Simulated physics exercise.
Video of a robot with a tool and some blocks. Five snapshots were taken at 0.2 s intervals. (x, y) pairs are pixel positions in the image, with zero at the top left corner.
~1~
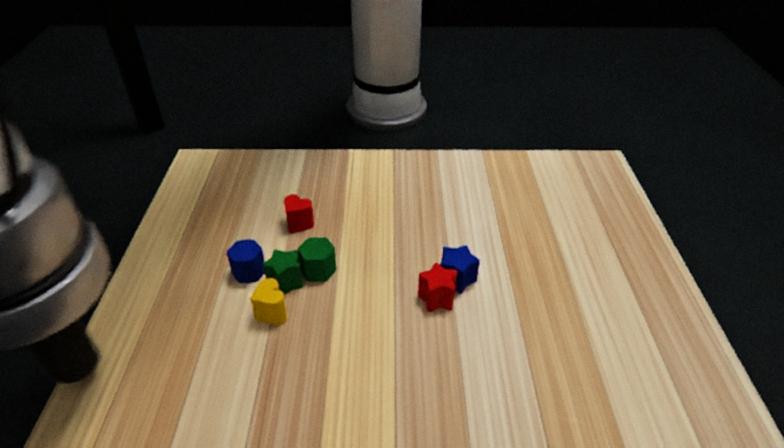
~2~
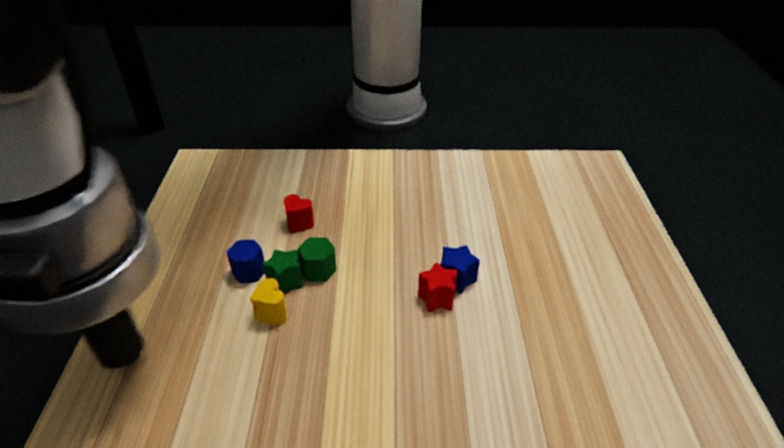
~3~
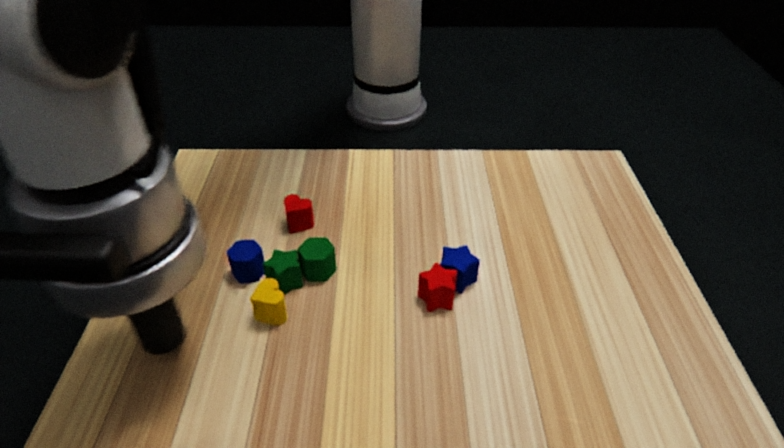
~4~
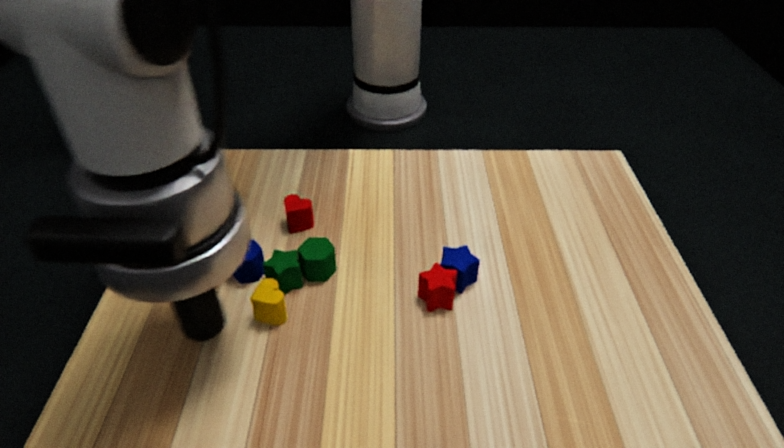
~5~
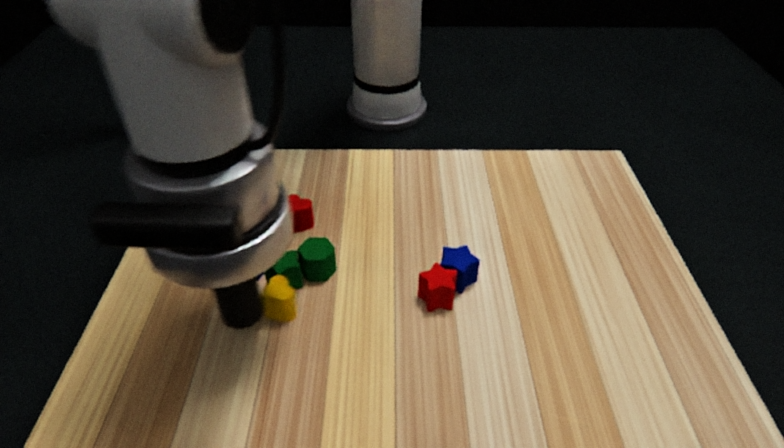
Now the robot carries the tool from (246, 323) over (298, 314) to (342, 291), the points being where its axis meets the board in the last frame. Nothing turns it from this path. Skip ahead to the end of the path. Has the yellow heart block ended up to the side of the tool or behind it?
Short answer: No.
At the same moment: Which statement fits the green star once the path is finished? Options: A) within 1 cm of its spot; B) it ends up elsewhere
(A)
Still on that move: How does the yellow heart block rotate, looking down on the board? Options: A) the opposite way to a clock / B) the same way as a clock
A: The opposite way to a clock.
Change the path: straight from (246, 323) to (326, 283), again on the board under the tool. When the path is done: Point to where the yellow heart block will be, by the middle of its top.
Its top face will be centred at roughly (356, 265).
The first path, step by step. Halfway along, tool (297, 303); yellow heart block (318, 272), turned 75° anticlockwise.
At the end, tool (341, 281); yellow heart block (356, 248), turned 90° anticlockwise; green star still; green six-sided block (320, 243), turned 35° anticlockwise.
